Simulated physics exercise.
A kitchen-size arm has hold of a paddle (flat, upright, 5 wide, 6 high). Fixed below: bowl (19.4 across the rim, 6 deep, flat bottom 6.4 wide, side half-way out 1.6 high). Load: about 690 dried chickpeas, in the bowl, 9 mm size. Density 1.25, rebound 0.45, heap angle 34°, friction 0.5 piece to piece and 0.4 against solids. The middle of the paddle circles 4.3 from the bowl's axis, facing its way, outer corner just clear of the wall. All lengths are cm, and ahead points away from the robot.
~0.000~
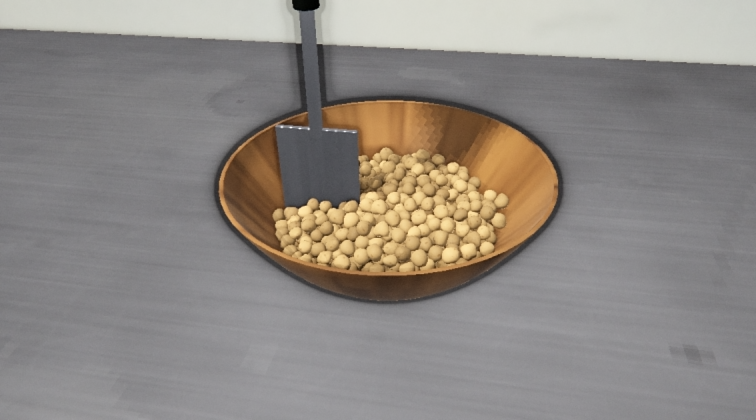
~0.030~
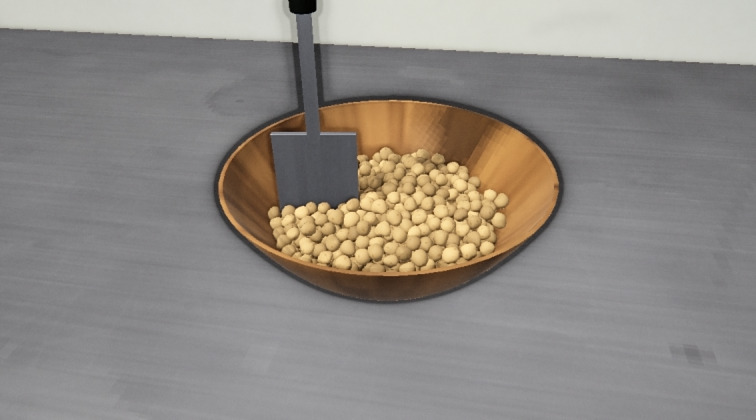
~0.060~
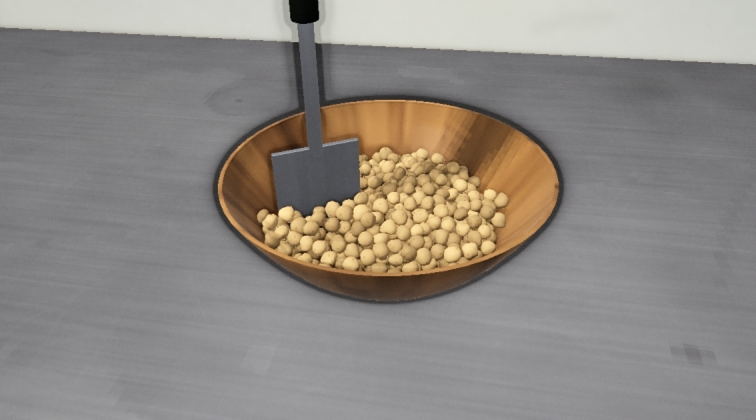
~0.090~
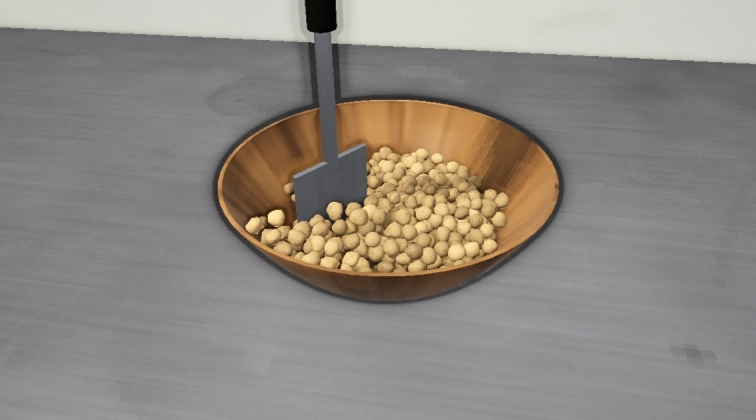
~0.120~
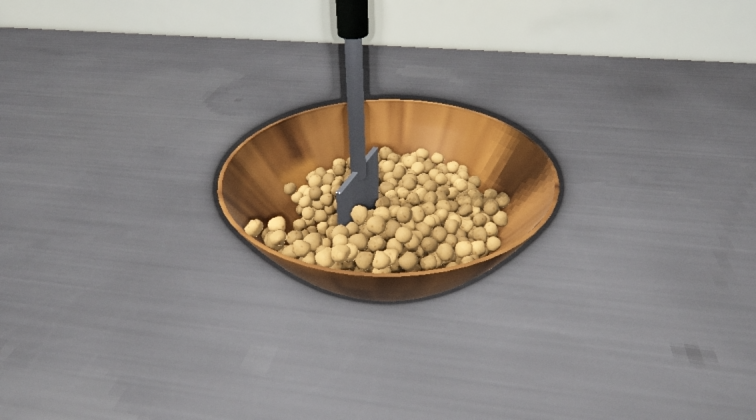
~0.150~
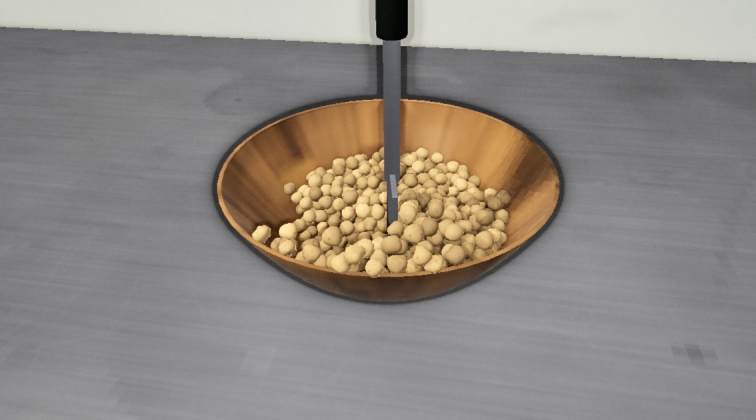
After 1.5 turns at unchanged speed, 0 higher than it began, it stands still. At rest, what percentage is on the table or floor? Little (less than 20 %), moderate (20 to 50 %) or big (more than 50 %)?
Answer: Moderate; 20 to 50 % of the dried chickpeas finish on the table or floor.
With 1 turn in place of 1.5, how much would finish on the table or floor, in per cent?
In that case some 25 per cent.
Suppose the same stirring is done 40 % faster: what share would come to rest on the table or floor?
Then about 50 per cent.
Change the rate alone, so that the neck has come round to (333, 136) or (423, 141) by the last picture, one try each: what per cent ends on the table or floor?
About 10 and 40 per cent.
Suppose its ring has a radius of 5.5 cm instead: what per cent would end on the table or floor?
In that case some 10 per cent.
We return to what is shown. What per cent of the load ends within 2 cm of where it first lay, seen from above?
Roughly 15 per cent.
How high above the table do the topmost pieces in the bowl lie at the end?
Roughly 6.0 cm.
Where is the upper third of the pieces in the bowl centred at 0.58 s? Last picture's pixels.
Around (364, 251).
After 0.36 s, 271° round, highest piece 10 above the table; 585 in the bowl, 44 on the table or floor, 57 in flight or on the tool.
After 0.58 s, 80° round, highest piece 9 above the table; 513 in the bowl, 153 on the table or floor, 20 in flight or on the tool.
After 0.88 s, 180° round, highest piece 6 above the table; 473 in the bowl, 213 on the table or floor.
After 1.58 s, 180° round, highest piece 6 above the table; 473 in the bowl, 213 on the table or floor.
At rest, 473 in the bowl, 213 on the table or floor. That is 31 % on the table or floor.
